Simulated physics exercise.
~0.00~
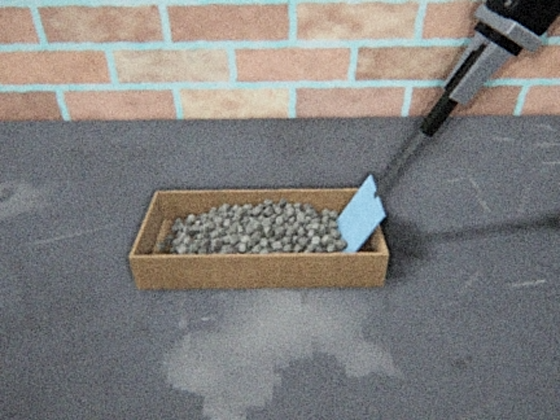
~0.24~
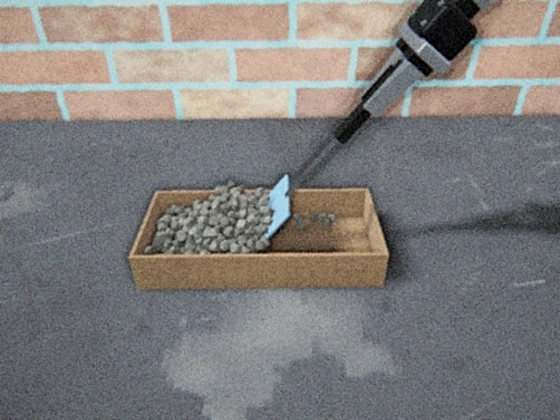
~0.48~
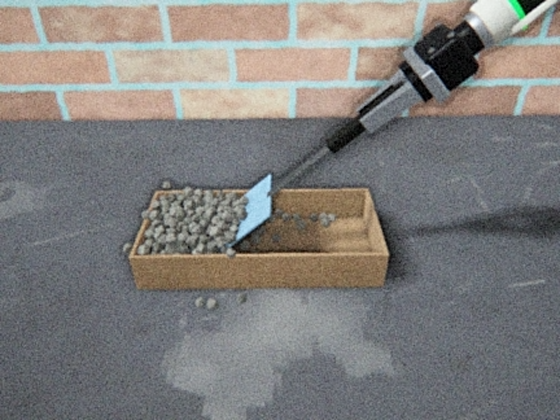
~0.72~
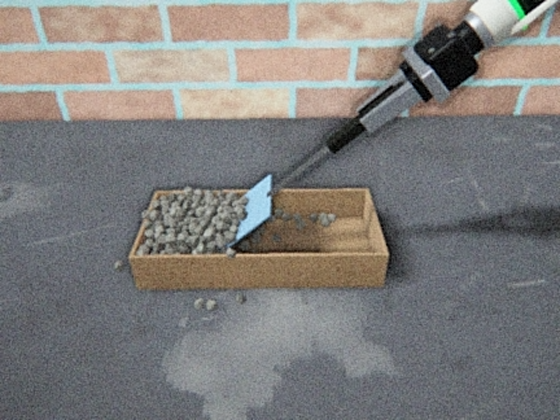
To begin with, a robot arm holds a light blue blade at the right end of an open brown tray filled with small grey pebbles, set on a dark surface before a brick wall. The blade sweeps left through the tray, pushing the pebbles into a heap and leaving only a few behind. It then tilts and presses farther left, crowding the load against the left end, and a few pebbles spill over the sides. Finally the blade stops, the tray still in place, with most pebbles piled inside at left and a handful lying outside.
